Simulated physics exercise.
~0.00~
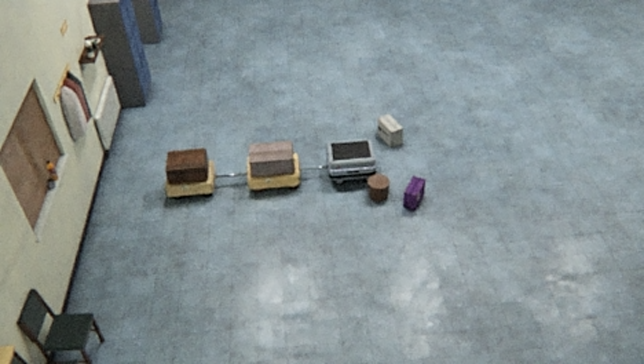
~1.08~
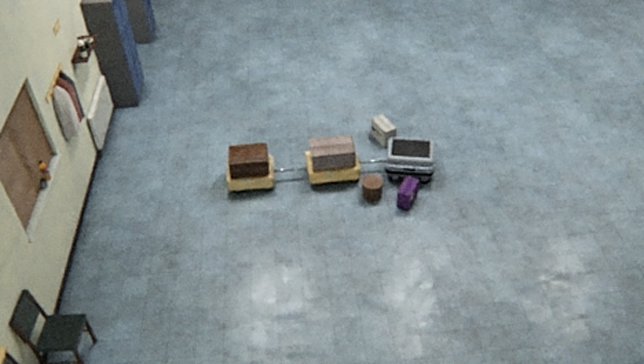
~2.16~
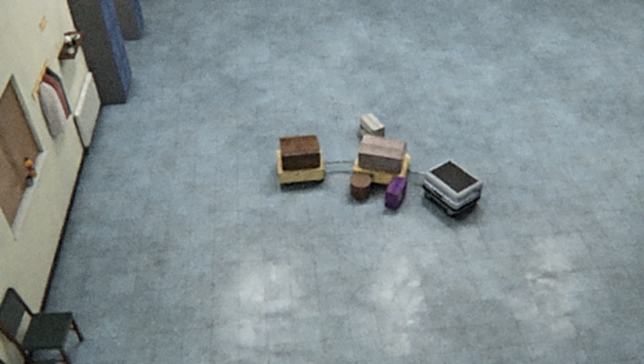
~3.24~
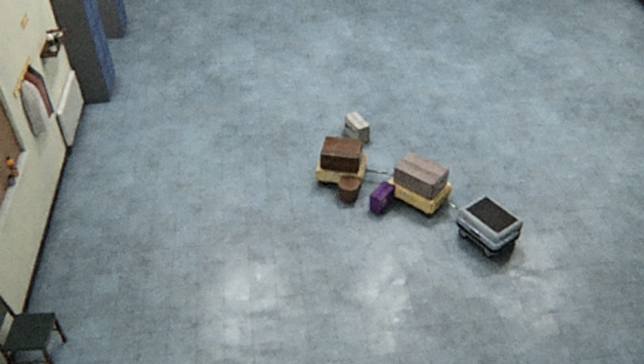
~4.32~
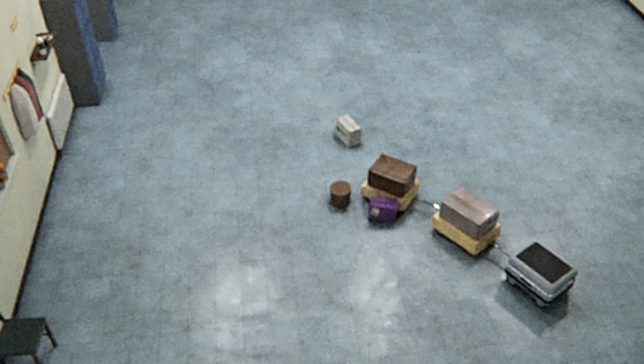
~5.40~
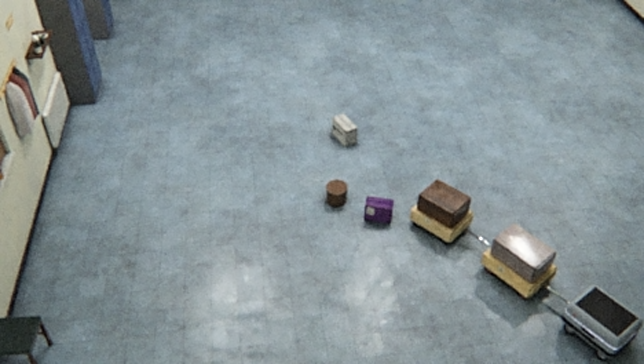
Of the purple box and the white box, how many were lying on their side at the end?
None of them were. The purple box was shifted but stayed upright, and the white box stayed standing where it was.
